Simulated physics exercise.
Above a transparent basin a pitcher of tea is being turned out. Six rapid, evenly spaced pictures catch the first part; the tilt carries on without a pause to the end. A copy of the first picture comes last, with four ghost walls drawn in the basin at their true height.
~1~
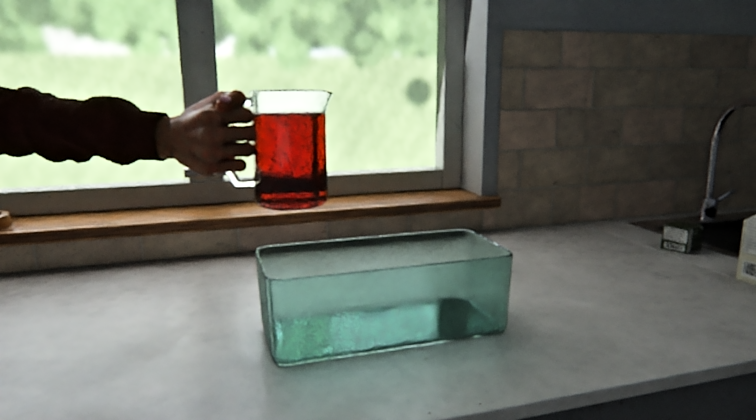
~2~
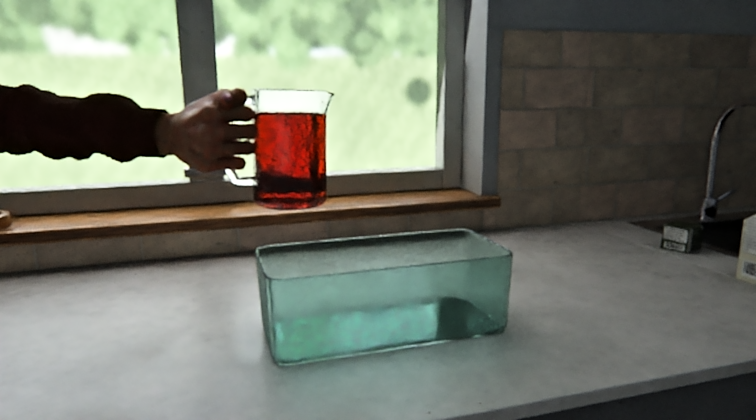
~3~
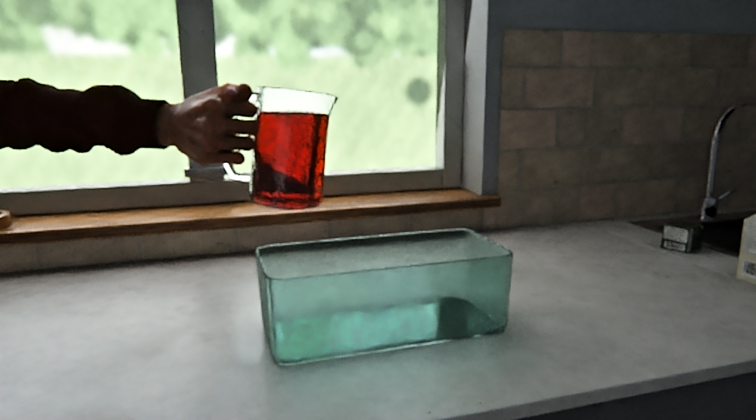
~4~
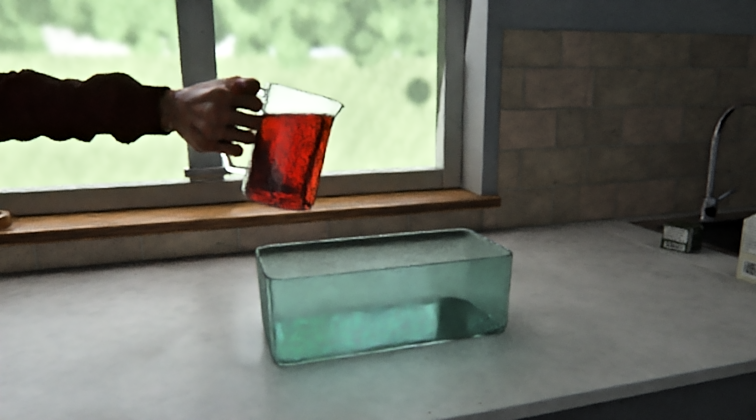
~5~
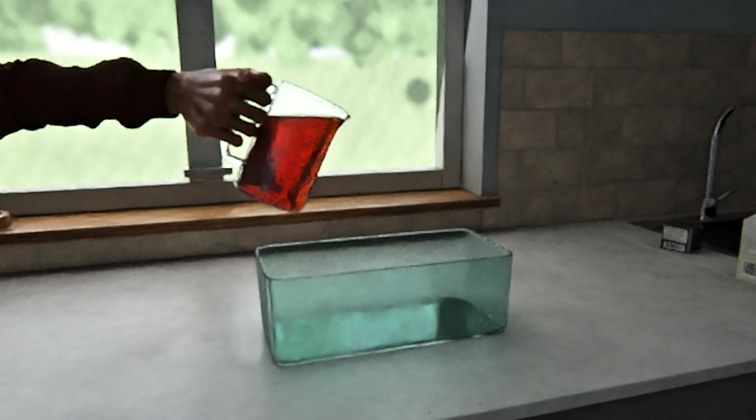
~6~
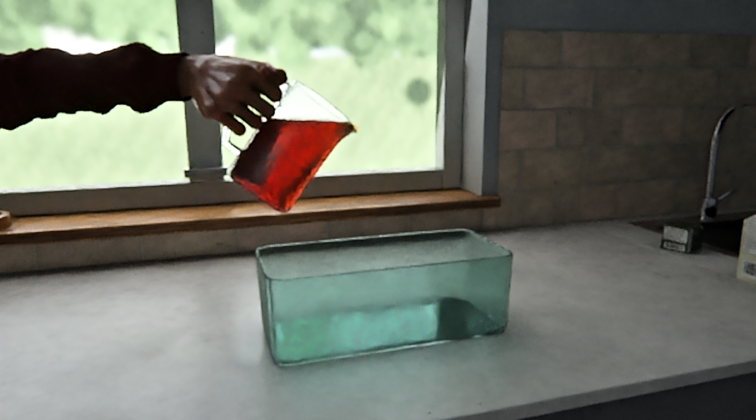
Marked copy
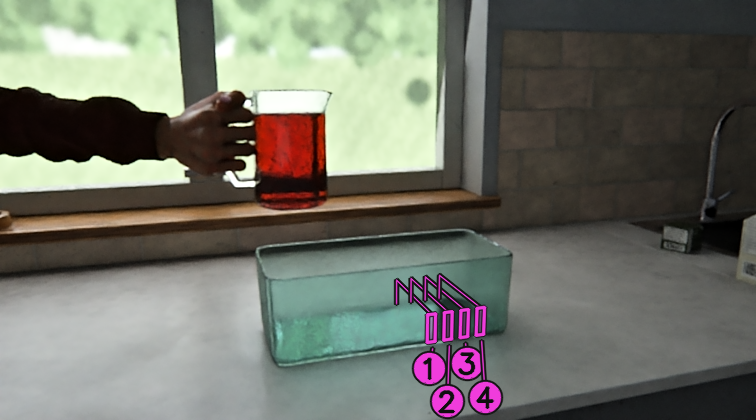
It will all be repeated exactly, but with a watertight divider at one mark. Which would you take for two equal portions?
I would pick place 1.
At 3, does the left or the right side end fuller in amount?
More ends on the left.
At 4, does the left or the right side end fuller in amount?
The left side.
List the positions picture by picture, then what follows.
In the first picture, upright, lip at (330, 93); basin from (272, 364) to (505, 330); nothing has left yet.
In the second picture, upright, lip at (332, 94); nothing has left yet.
In the third picture, tipped about 7°, lip at (337, 98); nothing has left yet.
In the fourth picture, tipped about 15°, lip at (343, 105); nothing has left yet.
In the fifth picture, tipped about 26°, lip at (349, 116); nothing has left yet.
In the sixth picture, tipped about 38°, lip at (354, 130); nothing has left yet.
On the marked copy, 1 at (432, 348); 2 at (449, 345); 3 at (465, 343); 4 at (481, 340).
With 1, about 56 % ends left of the wall and 42 % right of it.
With 2, about 92 % ends left of the wall and 5 % right of it; 3 % is lost outside.
With 3, about 90 % ends left of the wall and 7 % right of it; 3 % is lost outside.
With 4, about 91 % ends left of the wall and 7 % right of it.
